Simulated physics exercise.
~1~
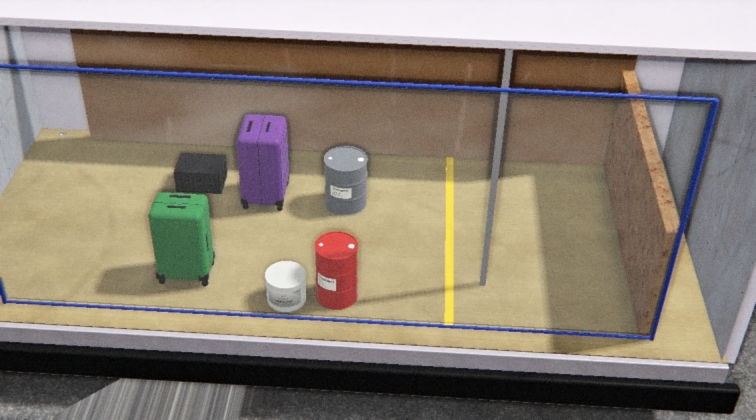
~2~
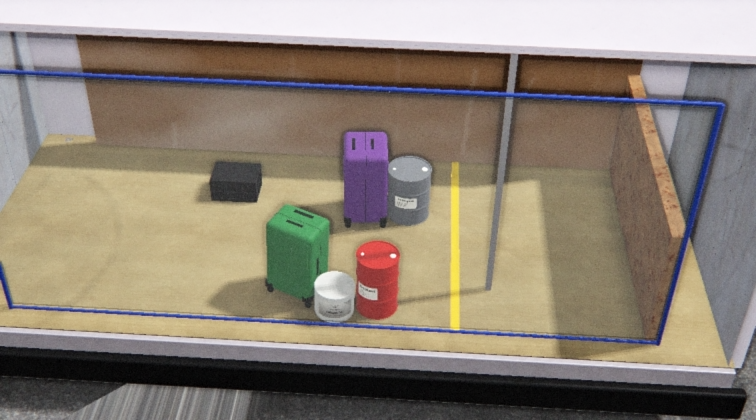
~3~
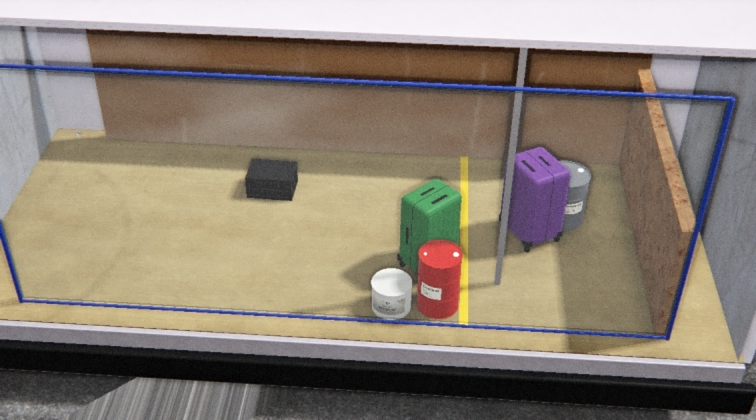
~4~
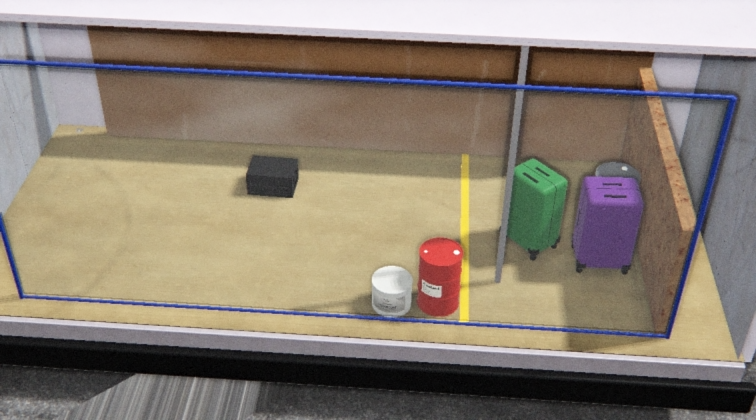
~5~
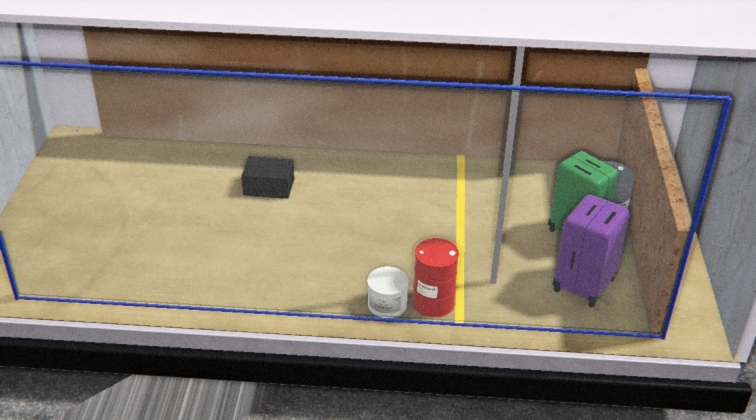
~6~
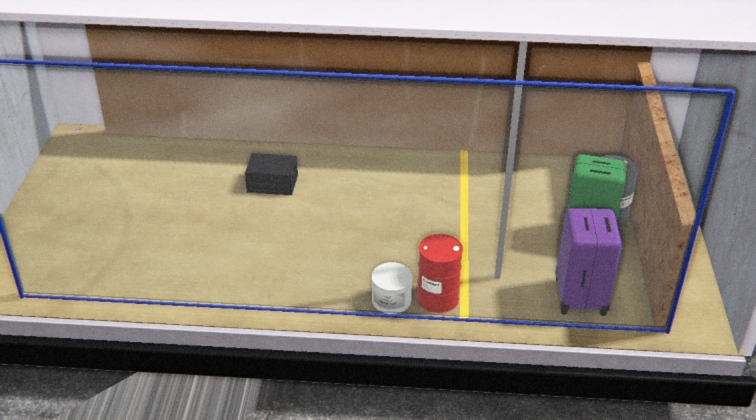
A green and a purple wheeled suitcase roll rightward across the tan floor of an open-sided delivery van bay, seen from above through its long side. A grey drum beside the purple case slides right too, while a red drum and white bucket near the front edge shift a shorter way, and a black crate at the back moves slightly. The suitcases and grey drum cross the yellow line and pass the pole toward the wooden end wall. The purple case then swings nearer, ending upright in front of the green one and grey drum. The red drum, bucket and crate rest short of the line.
